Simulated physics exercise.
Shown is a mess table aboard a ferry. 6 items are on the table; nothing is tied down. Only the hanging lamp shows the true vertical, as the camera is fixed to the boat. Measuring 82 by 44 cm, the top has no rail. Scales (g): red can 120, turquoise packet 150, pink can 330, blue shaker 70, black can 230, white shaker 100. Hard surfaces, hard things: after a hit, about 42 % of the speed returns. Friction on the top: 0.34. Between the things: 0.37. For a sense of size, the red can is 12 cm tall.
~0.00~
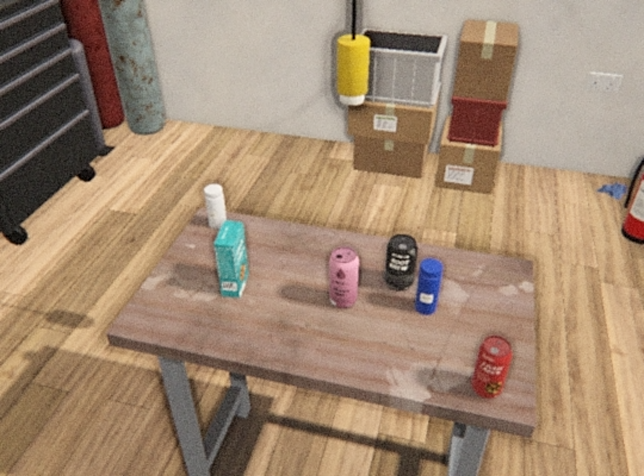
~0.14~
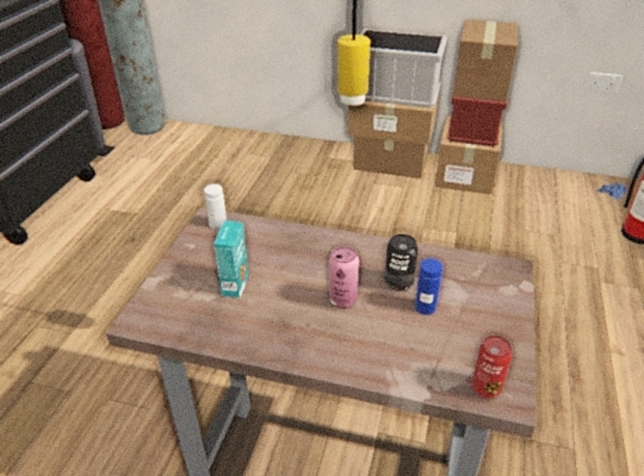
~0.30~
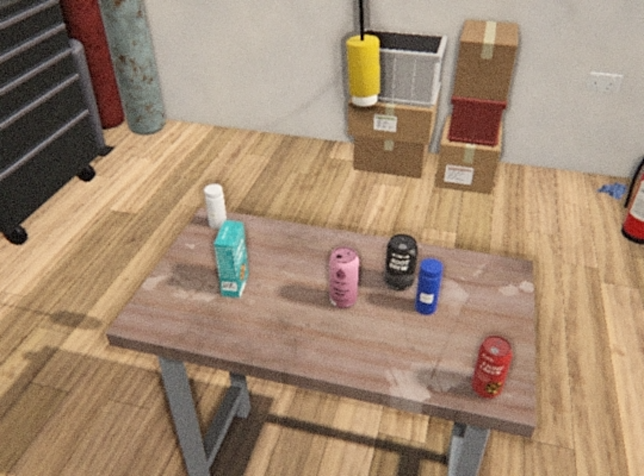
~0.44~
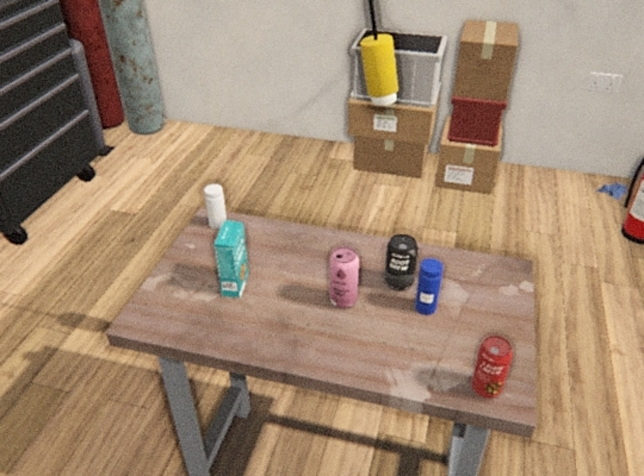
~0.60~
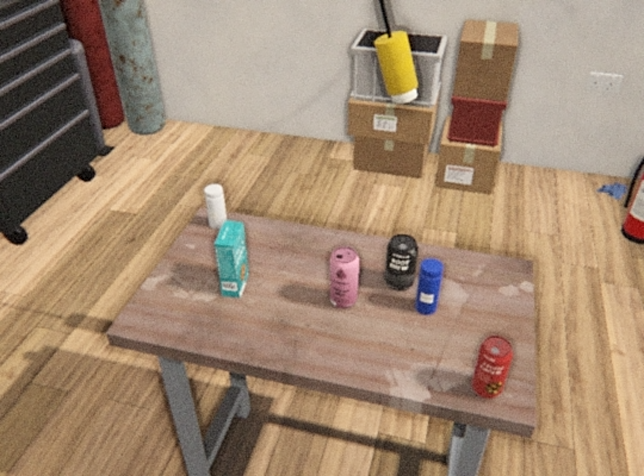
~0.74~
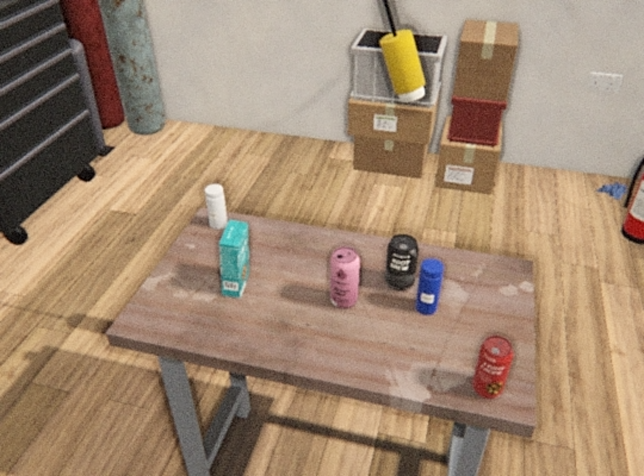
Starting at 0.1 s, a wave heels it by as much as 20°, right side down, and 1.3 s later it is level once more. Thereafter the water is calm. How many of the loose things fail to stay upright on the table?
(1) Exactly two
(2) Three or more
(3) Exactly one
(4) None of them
Answer: 3.
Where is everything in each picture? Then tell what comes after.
Boat level; red can (491, 368); turquoise packet (232, 260), in the first picture.
Boat level; black can (401, 263); white shaker (216, 207), in the second picture.
Heel 4°, right side down; pink can (344, 279); blue shaker (428, 287), in the third picture.
Heel 11°, right side down; black can (401, 263); white shaker (216, 207), in the fourth picture.
Heel 17°, right side down; pink can (344, 279); blue shaker (429, 287), in the fifth picture.
Heel 20°, right side down; red can (493, 368); turquoise packet (235, 260) tipped 4° from how it sat, in the sixth picture.
After 0.94 s, heel 16°, right side down; turquoise packet tipped 45° from how it sat near (260, 265).
After 1.04 s, heel 12°, right side down; turquoise packet on its side near (289, 285).
After 1.14 s, heel 7°, right side down; turquoise packet on its side near (301, 278).
After 1.24 s, heel 3°, right side down; turquoise packet on its side near (306, 282).
At rest (1.9 s), tipped over on the table, turquoise packet; the other 5 in place, give or take 5 cm. Seen from the same camera at the end, red can near (496, 369), turquoise packet near (307, 281).
